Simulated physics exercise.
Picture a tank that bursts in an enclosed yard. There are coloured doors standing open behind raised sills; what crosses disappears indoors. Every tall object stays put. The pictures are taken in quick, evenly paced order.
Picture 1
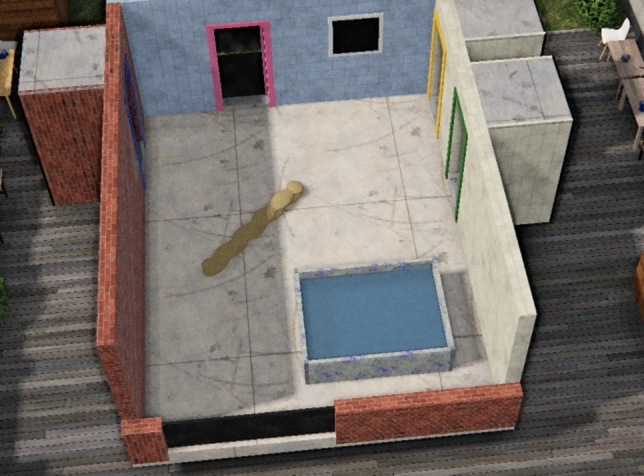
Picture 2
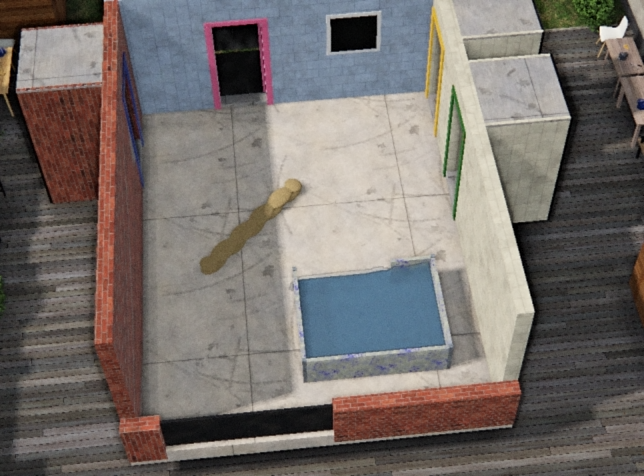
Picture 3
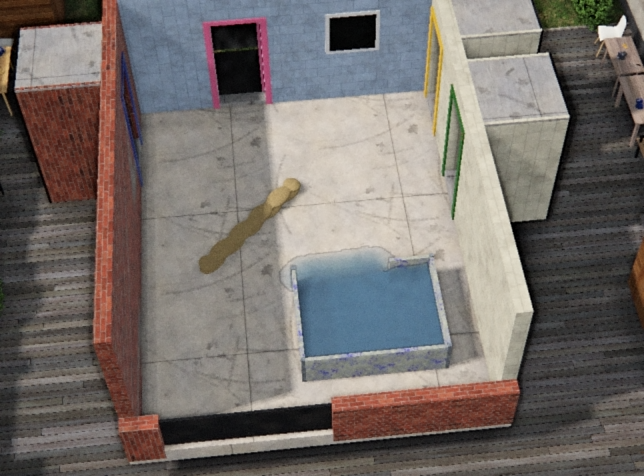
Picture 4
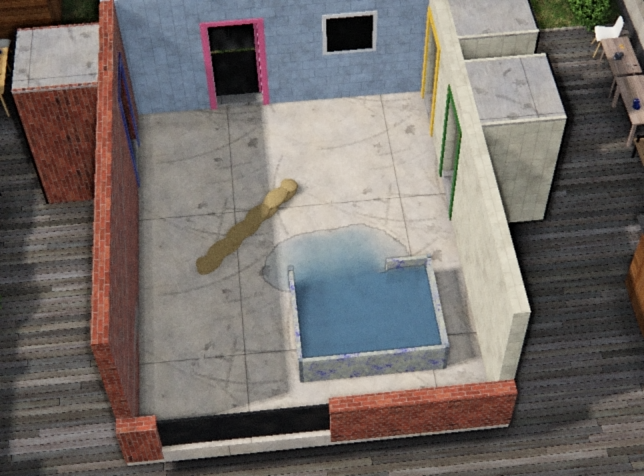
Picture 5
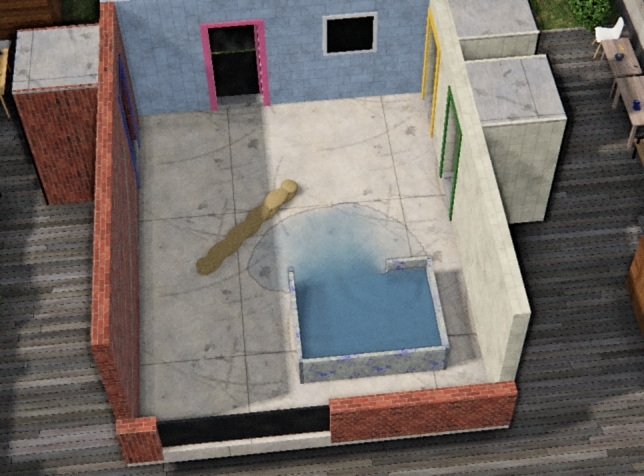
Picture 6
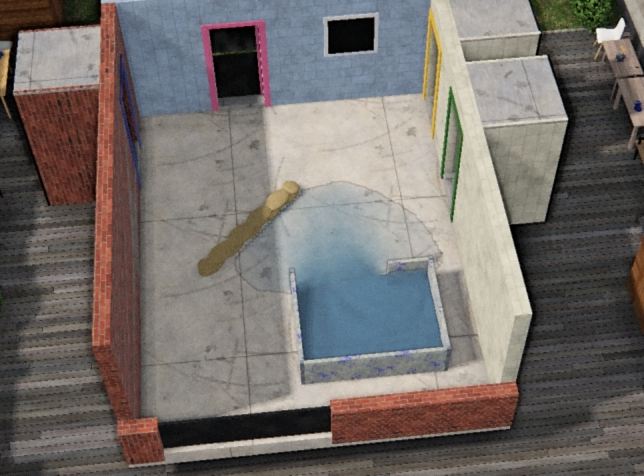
Water pours from the far side of the open tank and spreads across the yard floor.
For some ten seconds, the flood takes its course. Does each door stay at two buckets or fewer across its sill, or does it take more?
One by one: The pink door will let in an allowed amount, the green door will let in an allowed amount, the yellow door will let in too much, the blue door will let in an allowed amount.
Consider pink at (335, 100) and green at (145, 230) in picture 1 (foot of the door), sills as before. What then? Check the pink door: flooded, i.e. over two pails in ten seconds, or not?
In short: Pink door passes that mark.
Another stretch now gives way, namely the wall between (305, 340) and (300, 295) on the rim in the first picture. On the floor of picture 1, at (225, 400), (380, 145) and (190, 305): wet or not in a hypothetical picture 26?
The first spot is soaked, the second spared and the third soaked.
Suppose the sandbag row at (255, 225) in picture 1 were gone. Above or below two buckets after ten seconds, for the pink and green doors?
Pink door exceeds the limit; green door stays within the limit.
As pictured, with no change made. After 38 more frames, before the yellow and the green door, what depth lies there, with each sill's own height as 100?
I reckon it's around 100 and then 50 per cent.
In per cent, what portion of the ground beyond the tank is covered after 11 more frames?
My estimate is close to 40 per cent.
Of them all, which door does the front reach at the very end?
It's the blue door.
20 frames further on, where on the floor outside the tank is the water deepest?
Near (418, 99).
A moment on, water covers 30 % of the floor; the pink door not reached, the green door wet at the sill, nothing in, the yellow door not reached, the blue door not reached.
Next, water covers 40 % of the floor; the pink door wet at the sill, nothing in, the green door wet at the sill, nothing in, the yellow door wet at the sill, nothing in, the blue door not reached.
Then, water covers 50 % of the floor; the pink door wet at the sill, nothing in, the green door wet at the sill, nothing in, the yellow door over two buckets in, the blue door not reached.
Later, water covers 80 % of the floor; the pink door wet at the sill, nothing in, the green door wet at the sill, nothing in, the yellow door over two buckets in, the blue door wet at the sill, nothing in.
In the end, water covers 95 % of the floor; the pink door wet at the sill, nothing in, the green door wet at the sill, nothing in, the yellow door over two buckets in, the blue door wet at the sill, nothing in.
